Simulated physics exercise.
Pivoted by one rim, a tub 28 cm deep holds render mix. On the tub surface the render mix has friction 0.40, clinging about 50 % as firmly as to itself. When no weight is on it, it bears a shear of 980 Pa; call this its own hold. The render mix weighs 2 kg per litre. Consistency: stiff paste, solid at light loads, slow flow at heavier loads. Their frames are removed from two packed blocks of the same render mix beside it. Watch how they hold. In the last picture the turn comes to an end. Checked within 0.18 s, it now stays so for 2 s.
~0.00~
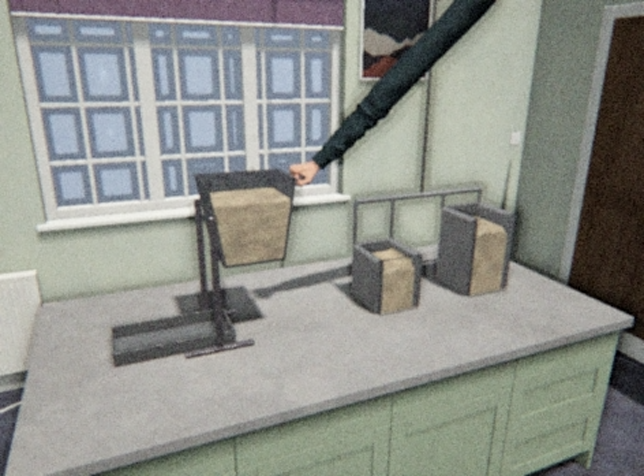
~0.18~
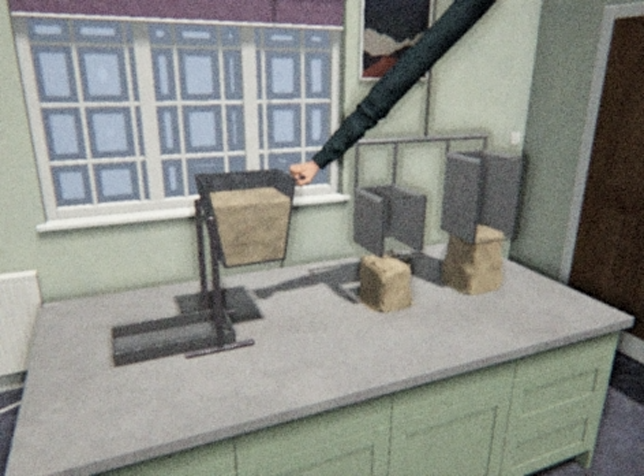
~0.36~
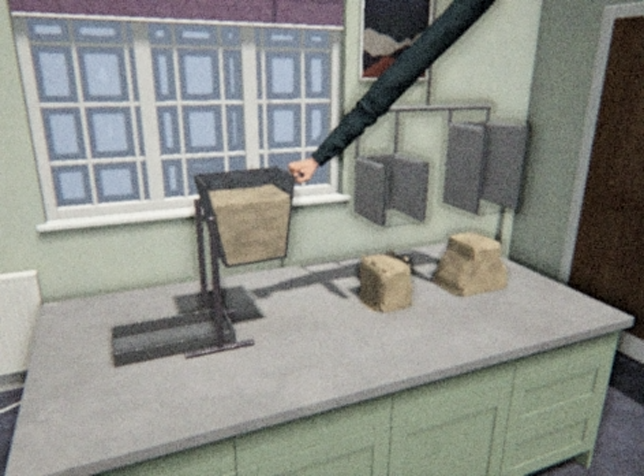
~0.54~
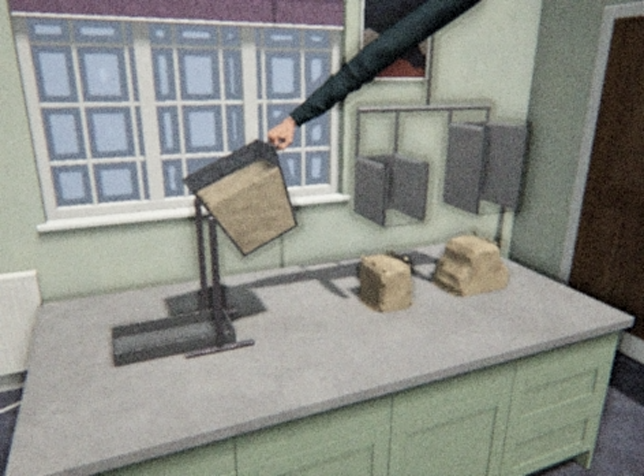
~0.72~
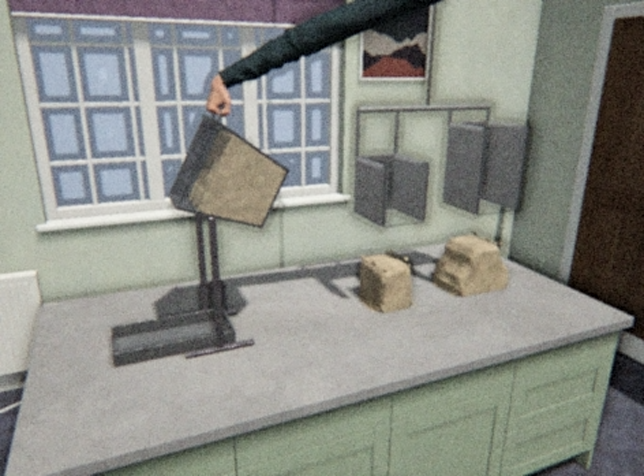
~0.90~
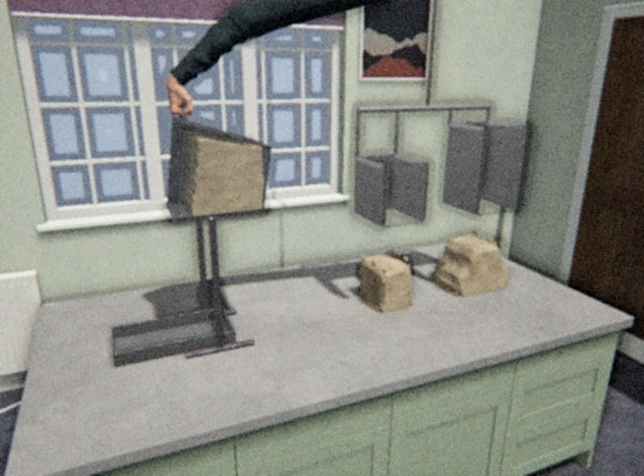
The footage shows grey casings lifting off two tan blocks on a counter, the larger right block slumping while the smaller keeps its shape; then a hand turns a tub of the same tan material steeply over to the left.
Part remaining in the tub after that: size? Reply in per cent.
Close to 100 %.
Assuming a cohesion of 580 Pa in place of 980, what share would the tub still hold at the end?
70 %.
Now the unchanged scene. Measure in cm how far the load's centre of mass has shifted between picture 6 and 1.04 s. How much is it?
Shift: Some 2 cm.
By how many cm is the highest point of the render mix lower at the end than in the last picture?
About 4 cm.
By 1.04 s, the tub is at 81 degrees and holds 100 %.
By 1.21 s, the tub is at 81 degrees and holds 100 %.
By 1.38 s, the tub is at 81 degrees and holds 100 %.
By 1.55 s, the tub is at 81 degrees and holds 100 %.
By 2.90 s, at the end, the tub is at 81 degrees and holds 100 %.
